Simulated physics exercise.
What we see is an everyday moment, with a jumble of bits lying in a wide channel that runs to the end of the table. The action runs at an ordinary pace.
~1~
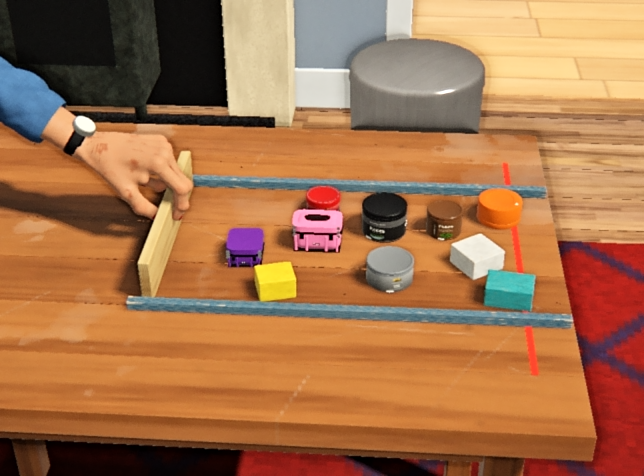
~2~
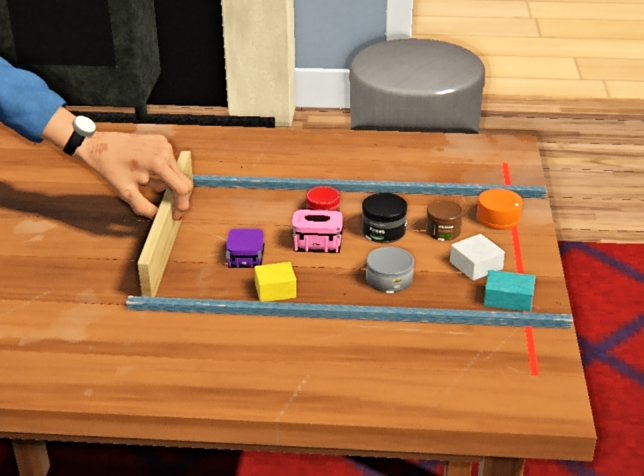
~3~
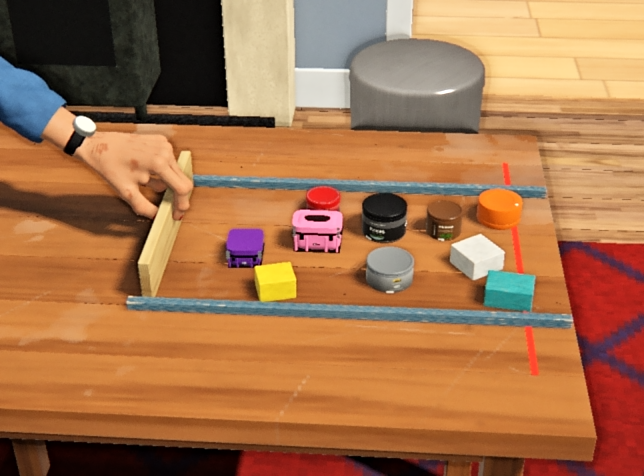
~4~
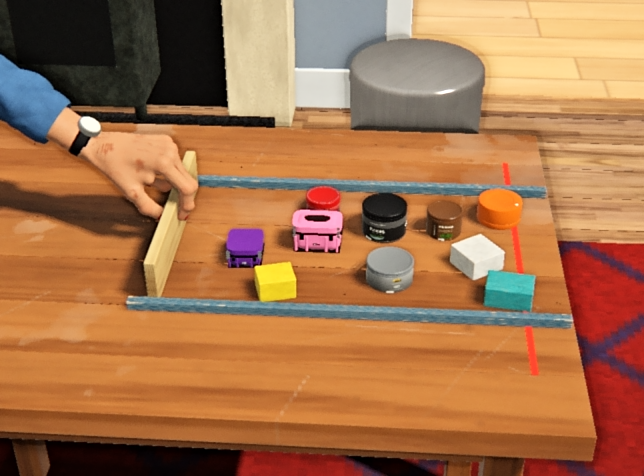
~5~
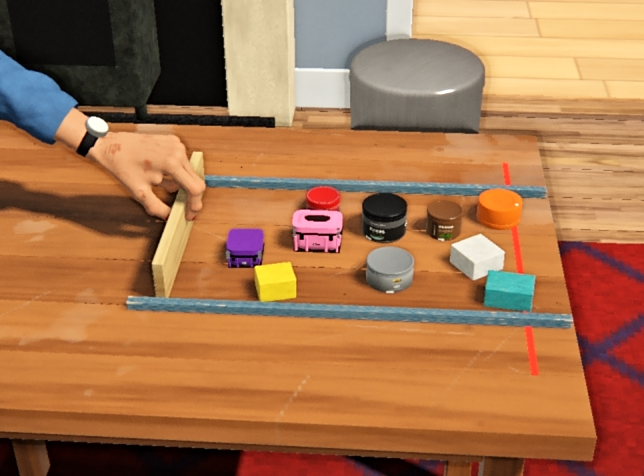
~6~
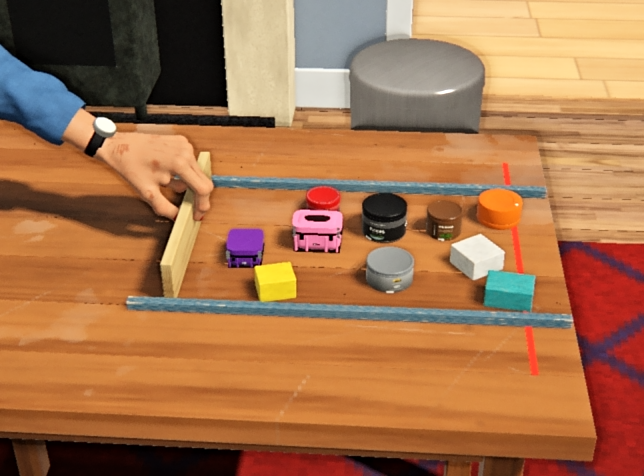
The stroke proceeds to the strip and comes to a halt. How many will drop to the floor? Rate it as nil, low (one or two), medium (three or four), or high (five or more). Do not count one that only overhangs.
High, five or more.
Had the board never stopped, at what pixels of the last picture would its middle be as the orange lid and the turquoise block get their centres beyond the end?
Approx. (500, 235) / approx. (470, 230) for the other.
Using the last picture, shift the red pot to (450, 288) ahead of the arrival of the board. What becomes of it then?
From that start, the object then does not stay.
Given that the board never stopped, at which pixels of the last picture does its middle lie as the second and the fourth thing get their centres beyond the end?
(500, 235) and (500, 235).
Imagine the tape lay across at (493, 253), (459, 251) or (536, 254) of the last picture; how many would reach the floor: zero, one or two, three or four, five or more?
Place by place: Just one or two, then no fall at all, then five or more.
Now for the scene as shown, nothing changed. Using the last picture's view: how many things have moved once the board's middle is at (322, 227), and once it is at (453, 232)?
Tally: First 5; then 10.
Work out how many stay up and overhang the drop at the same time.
The number is 1.
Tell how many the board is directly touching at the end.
Well, it touches 5.
Soon after, none off yet; orange lid at rest near (500, 209); turquoise block at rest near (509, 291); white block at rest near (477, 257).
In the end, the number that fall off is five or more; gone, grey tub, brown tub, white block, turquoise block and orange lid.
